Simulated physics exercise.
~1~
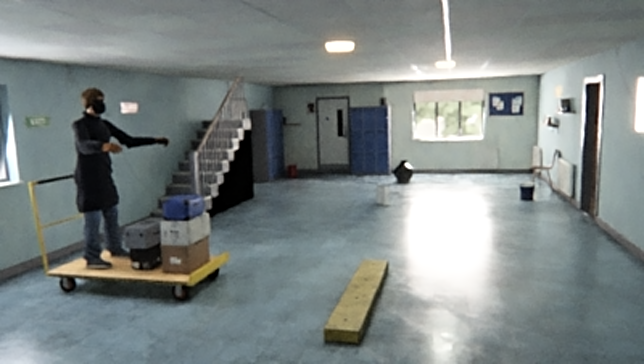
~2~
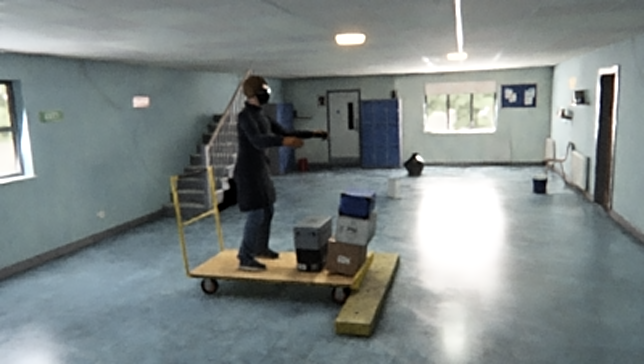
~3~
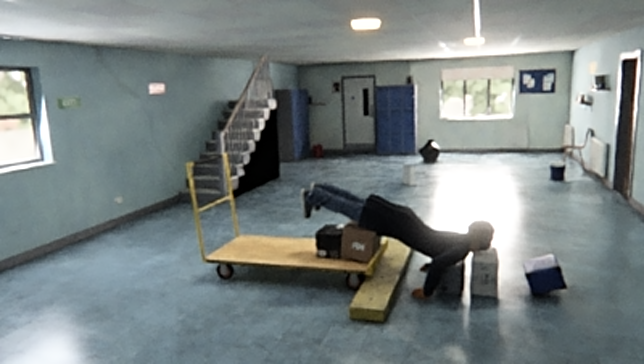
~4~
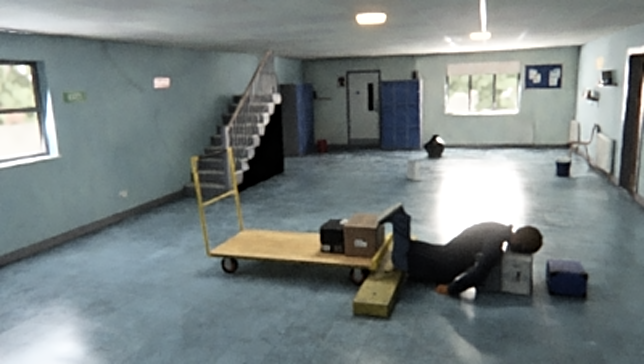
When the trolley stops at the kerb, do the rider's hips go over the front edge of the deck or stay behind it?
The rider's hips go over the front edge. The figure pitches forward off the deck and ends up slumped beyond it, with the upper body on the floor side of the kerb.
